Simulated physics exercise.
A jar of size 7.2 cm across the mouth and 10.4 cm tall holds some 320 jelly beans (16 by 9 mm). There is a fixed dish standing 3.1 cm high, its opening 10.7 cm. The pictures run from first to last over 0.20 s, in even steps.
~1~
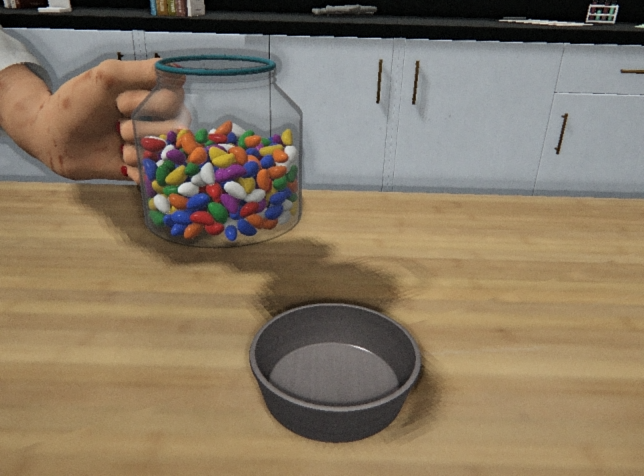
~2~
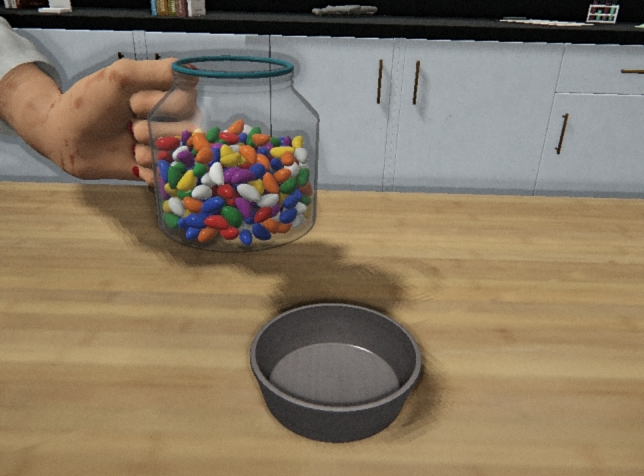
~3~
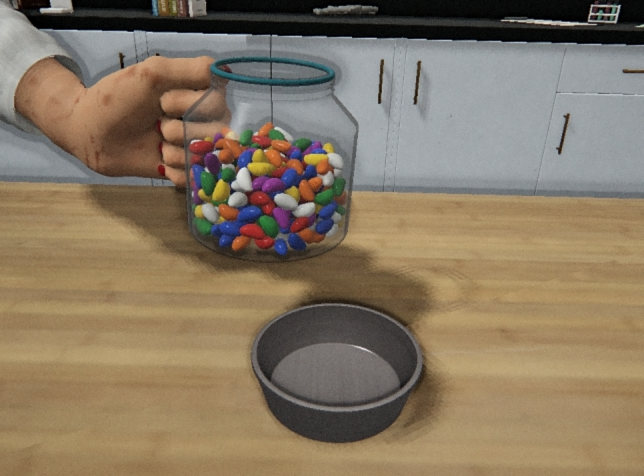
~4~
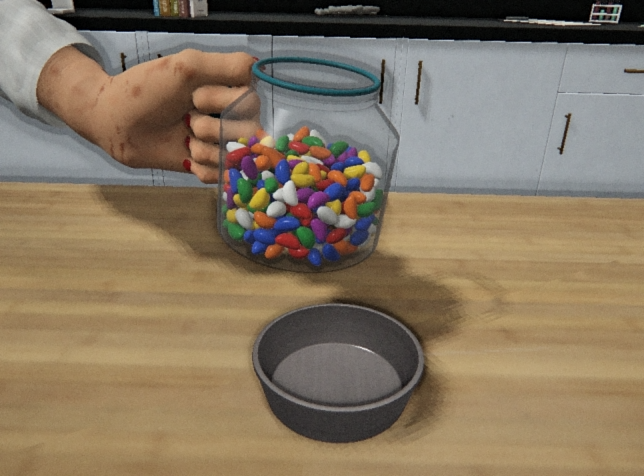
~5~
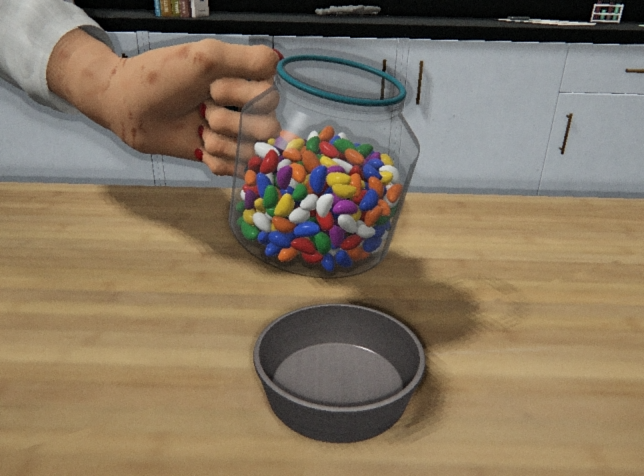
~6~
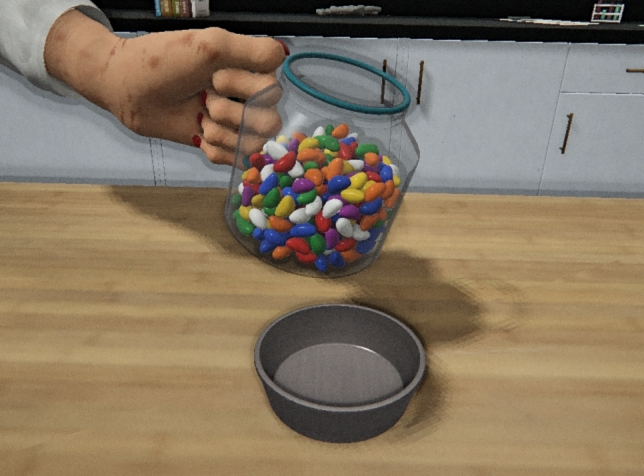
A hand carried a clear jar of colorful jelly beans to the right above a wooden counter, closer to a round gray dish, then tilted it slightly toward the right.
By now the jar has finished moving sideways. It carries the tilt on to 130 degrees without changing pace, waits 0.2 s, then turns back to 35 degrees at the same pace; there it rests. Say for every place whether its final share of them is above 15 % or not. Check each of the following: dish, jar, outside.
Dish - above; jar - above; outside everything - not above.
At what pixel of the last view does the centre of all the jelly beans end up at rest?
Around (352, 256).
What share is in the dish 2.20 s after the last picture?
Share at that time: Close to 40 %.
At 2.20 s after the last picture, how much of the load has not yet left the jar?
Close to 50 per cent, I'd reckon.
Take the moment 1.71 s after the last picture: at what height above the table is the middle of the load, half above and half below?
That would be some 10 centimetres.
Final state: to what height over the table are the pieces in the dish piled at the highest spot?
Around 4.5 centimetres above the table.
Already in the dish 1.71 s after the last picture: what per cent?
Roughly 40 percent of the load.
Then, 0.66 s after the last picture, tilt 100 degrees; jar 100 %; middle of all pieces near (298, 155).
Then, 1.21 s after the last picture, tilt 129 degrees; dish 30 %, jar 60 %, in the air 5 %; middle of all pieces near (325, 235).
Then, 1.71 s after the last picture, tilt 70 degrees; dish 40 %, jar 50 %, outside 10 %; middle of all pieces near (350, 281).
Then, 2.20 s after the last picture, tilt 35 degrees; dish 40 %, jar 50 %, outside 10 %; middle of all pieces near (359, 288).
In the end, dish 40 %, jar 50 %, outside 10 %.
